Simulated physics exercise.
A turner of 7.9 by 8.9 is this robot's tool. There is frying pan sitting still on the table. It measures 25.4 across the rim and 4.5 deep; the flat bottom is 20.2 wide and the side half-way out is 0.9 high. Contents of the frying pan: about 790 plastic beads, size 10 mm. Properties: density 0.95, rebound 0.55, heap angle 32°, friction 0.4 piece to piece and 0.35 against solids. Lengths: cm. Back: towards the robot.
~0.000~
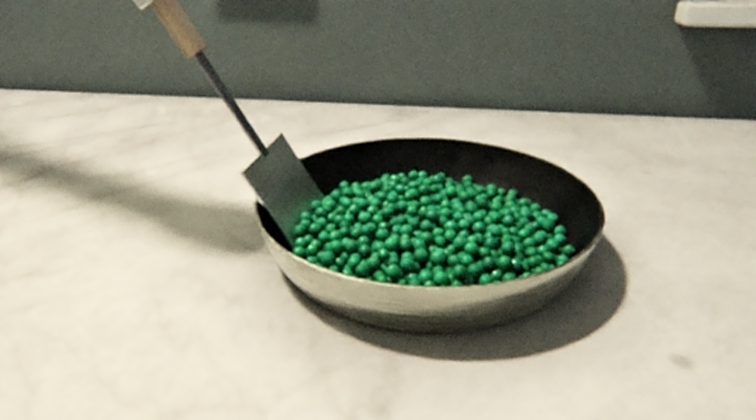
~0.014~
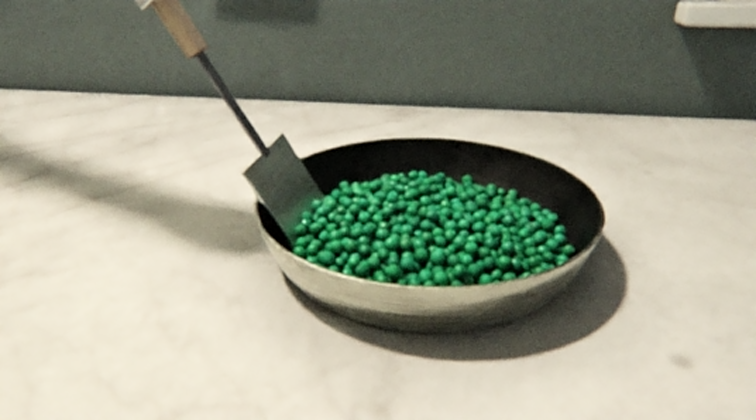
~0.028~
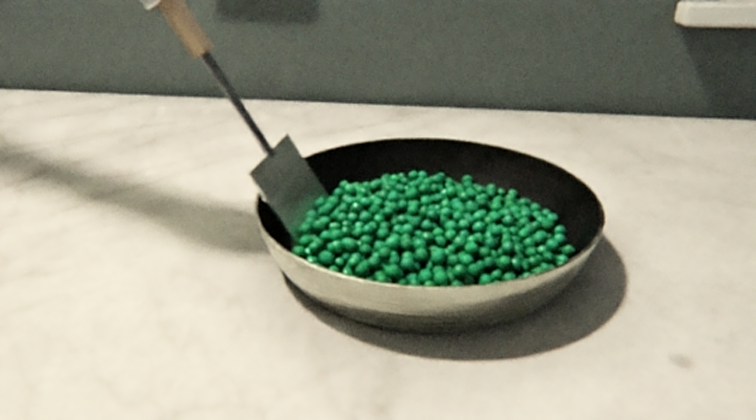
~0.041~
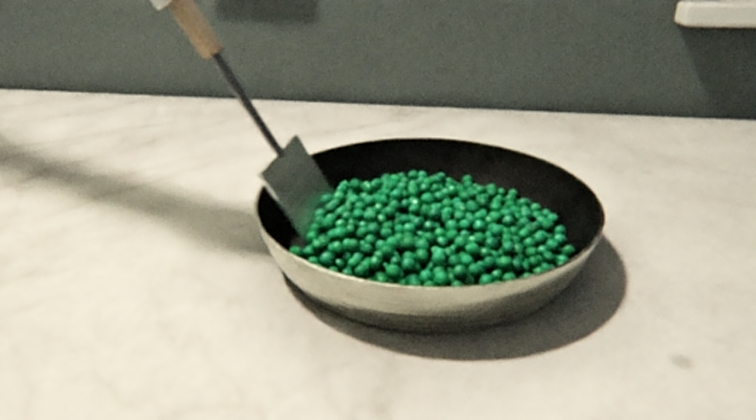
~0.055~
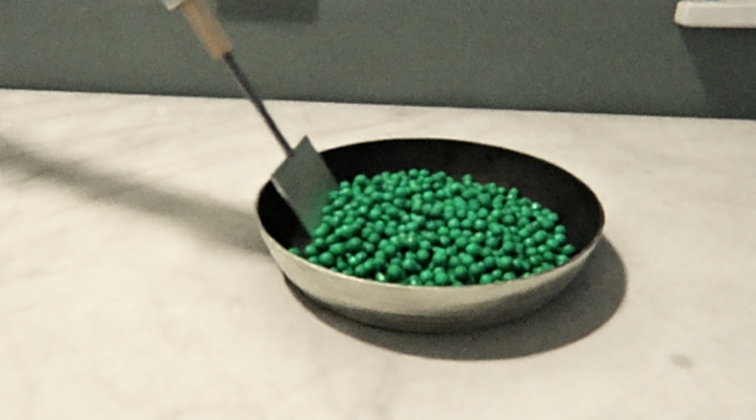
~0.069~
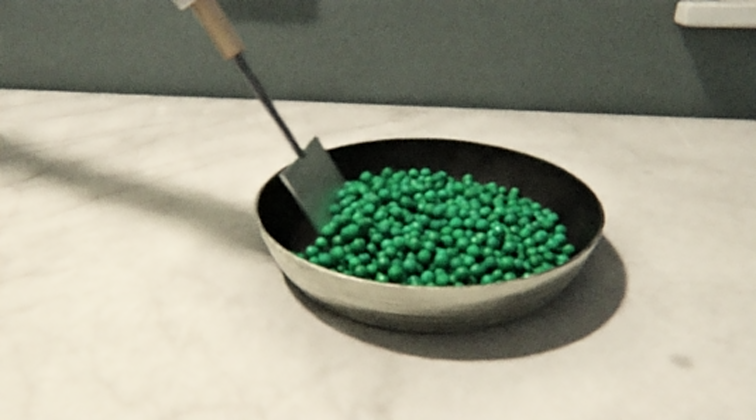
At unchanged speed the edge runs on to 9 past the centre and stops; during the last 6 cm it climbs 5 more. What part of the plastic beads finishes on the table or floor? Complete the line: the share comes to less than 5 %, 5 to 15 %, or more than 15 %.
The share comes to 5 to 15 %.
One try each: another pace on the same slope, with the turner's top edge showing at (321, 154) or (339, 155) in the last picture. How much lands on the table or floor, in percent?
Roughly 20 and 25 percent.
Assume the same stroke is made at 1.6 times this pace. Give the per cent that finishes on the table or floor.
20 %.
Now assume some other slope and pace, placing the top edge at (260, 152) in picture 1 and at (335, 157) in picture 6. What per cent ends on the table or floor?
Roughly 25 %.
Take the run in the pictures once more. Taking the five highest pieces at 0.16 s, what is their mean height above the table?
About 5 centimetres.
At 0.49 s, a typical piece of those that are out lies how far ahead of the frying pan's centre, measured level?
Some 20 centimetres ahead.
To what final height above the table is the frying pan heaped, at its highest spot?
It reaches roughly 5.0 cm.
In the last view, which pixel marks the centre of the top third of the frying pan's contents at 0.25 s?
(515, 214).
By 0.16 s, sloping 60°, highest piece 5 above the table; 794 in the frying pan.
By 0.25 s, sloping 60°, highest piece 6 above the table; 794 in the frying pan.
By 0.49 s, sloping 60°, highest piece 5 above the table; 715 in the frying pan, 78 on the table or floor, 1 on the blade or in flight.
By 1.54 s, sloping 60°, highest piece 5 above the table; 714 in the frying pan, 80 on the table or floor.
Final count, 714 in the frying pan, 80 on the table or floor. That is 10 % on the table or floor.
